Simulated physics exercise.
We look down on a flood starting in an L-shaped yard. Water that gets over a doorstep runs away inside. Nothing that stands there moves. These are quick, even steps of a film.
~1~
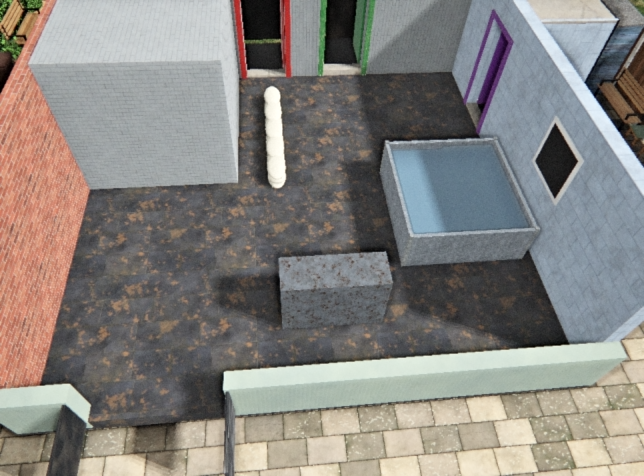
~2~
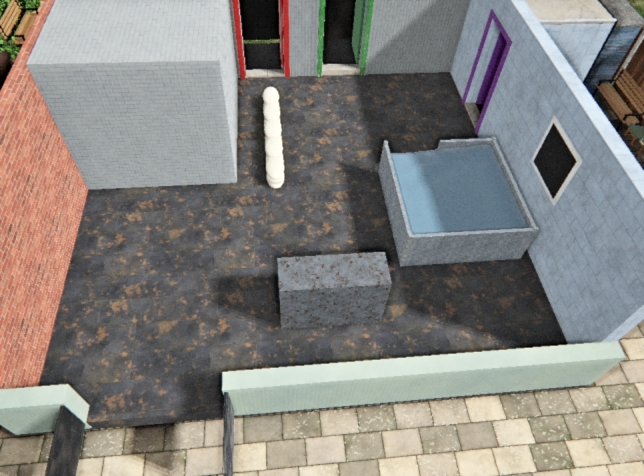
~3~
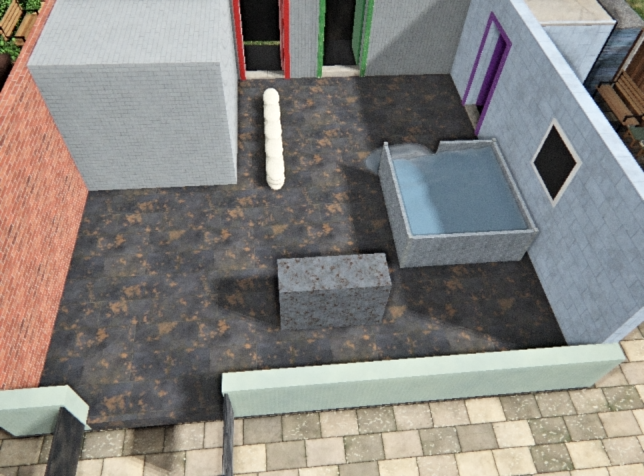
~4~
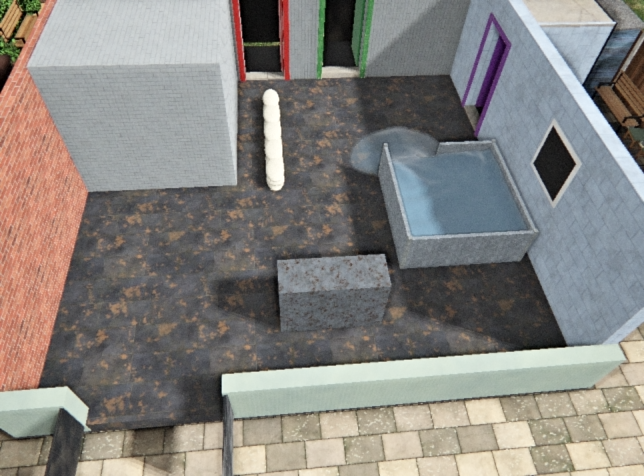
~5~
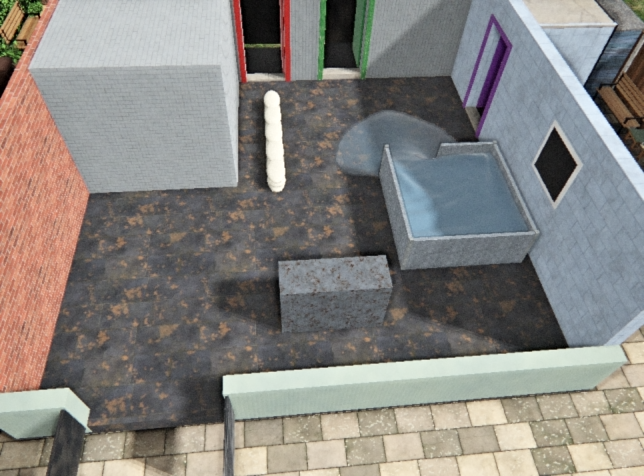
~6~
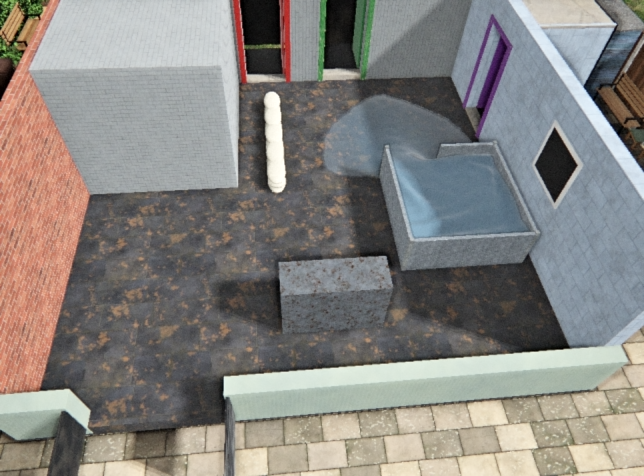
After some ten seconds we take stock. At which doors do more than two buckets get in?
One by one: The red door floods; the purple door floods; the green door floods.
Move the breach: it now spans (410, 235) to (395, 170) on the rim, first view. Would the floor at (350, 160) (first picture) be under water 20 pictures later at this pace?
At that place: Dry.
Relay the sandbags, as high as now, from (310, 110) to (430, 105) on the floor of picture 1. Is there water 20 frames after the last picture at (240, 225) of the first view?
There: Awash.
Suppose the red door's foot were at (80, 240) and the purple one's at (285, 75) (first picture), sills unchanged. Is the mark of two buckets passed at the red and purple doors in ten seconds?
My reading: Red keeps below it; purple is over.
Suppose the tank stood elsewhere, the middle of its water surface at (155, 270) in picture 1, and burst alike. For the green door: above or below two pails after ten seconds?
In short: Green door stays under.
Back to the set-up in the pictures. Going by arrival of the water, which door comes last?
Last comes the one in red.
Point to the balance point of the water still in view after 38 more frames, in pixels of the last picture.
Around (379, 151).
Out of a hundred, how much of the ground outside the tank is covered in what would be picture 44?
About 50 per cent.
A moment on, water covers 25 % of the floor; the red door not reached, the purple door wet at the sill, nothing in, the green door under two buckets in.
Next, water covers 30 % of the floor; the red door under two buckets in, the purple door under two buckets in, the green door over two buckets in.
Then, water covers 35 % of the floor; the red door far over two buckets in, the purple door under two buckets in, the green door far over two buckets in.
Later, water covers 50 % of the floor; the red door far over two buckets in, the purple door over two buckets in, the green door far over two buckets in.
In the end, water covers 75 % of the floor; the red door far over two buckets in, the purple door over two buckets in, the green door far over two buckets in.
